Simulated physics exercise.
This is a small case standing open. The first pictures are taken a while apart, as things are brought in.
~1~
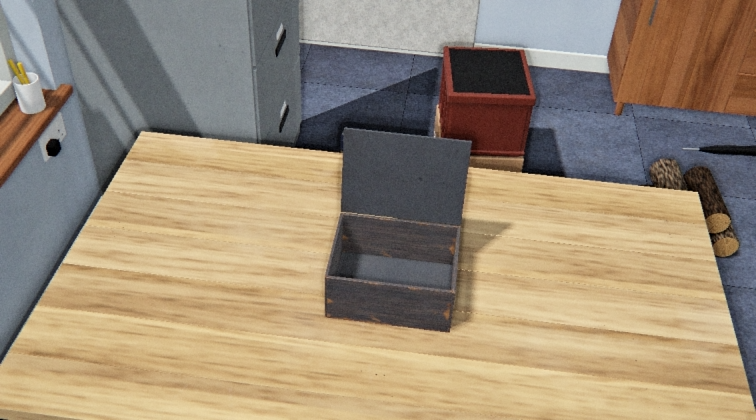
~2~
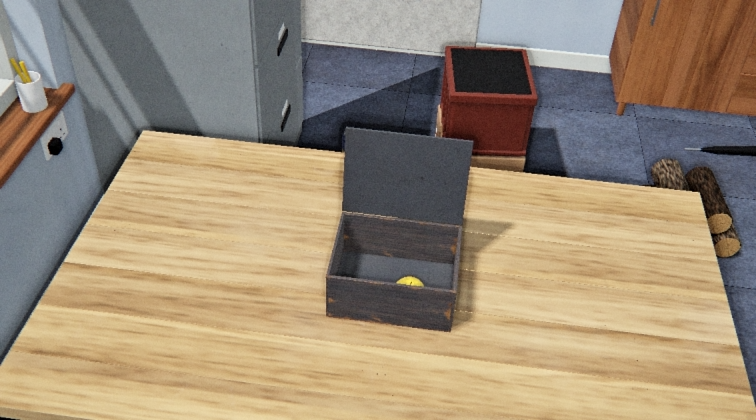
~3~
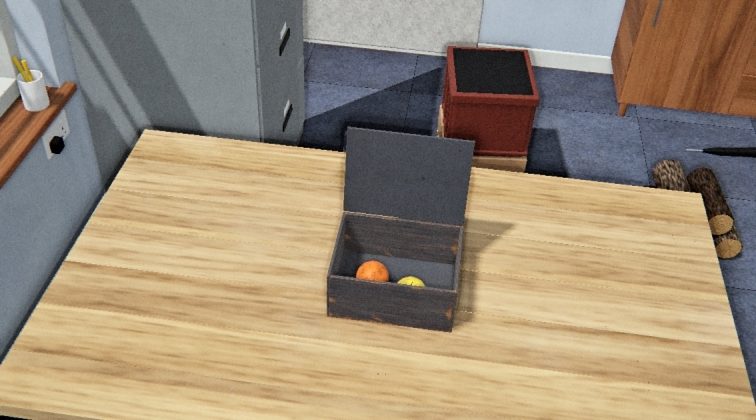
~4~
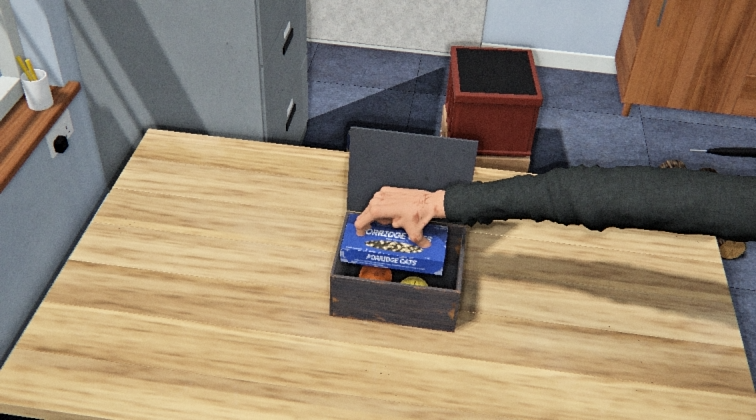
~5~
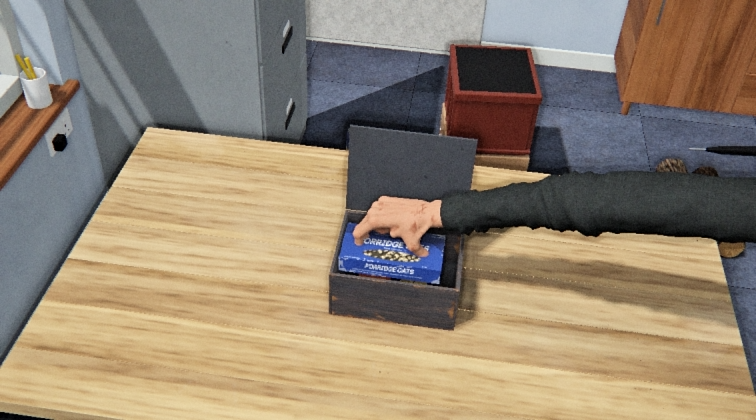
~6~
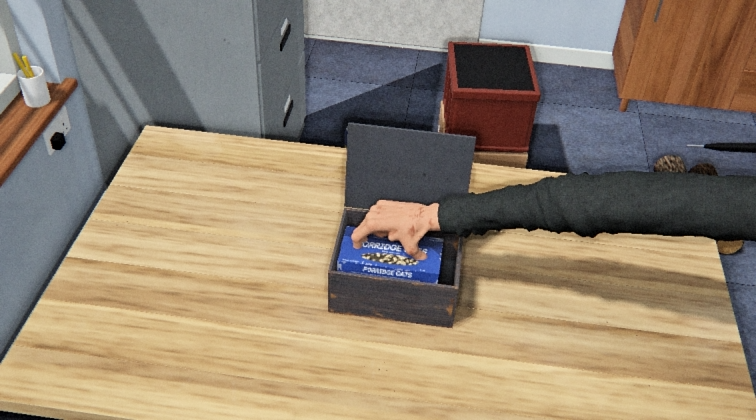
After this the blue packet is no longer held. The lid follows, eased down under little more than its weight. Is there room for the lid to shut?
It closes.
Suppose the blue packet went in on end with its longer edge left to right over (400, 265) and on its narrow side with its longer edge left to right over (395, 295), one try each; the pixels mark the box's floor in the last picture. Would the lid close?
First try: It will not close; second try: It closes.
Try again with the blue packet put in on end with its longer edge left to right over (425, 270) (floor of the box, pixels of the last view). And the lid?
Then it will not close.
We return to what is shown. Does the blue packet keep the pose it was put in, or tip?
The blue packet tips.
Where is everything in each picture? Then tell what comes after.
In the first picture, the last thing is not in view yet.
In the second picture, the last thing is not in view yet.
In the third picture, the last thing is not in view yet.
In the fourth picture, coming down; blue packet (395, 244).
In the fifth picture, coming down; blue packet (393, 253).
In the sixth picture, in place under the hand; blue packet (391, 256).
Then, 0.50 s after the last picture, blue packet tipped 39° from how it was near (397, 258); orange ball rolled a little.
Then, 1.40 s after the last picture, lid 72° above the rim; blue packet tipped 34° from how it was near (397, 261); orange ball rolled about its own width.
Then, 1.80 s after the last picture, lid 46° above the rim; blue packet tipped 32° from how it was near (397, 260); orange ball rolled about its own width.
Then, 2.20 s after the last picture, lid 14° above the rim; blue packet tipped 31° from how it was near (397, 260); orange ball rolled about its own width.
At rest, lid shut; moved from the start, orange ball and blue packet; yellow apple in place. Seen from the same camera at the end, blue packet near (397, 260).
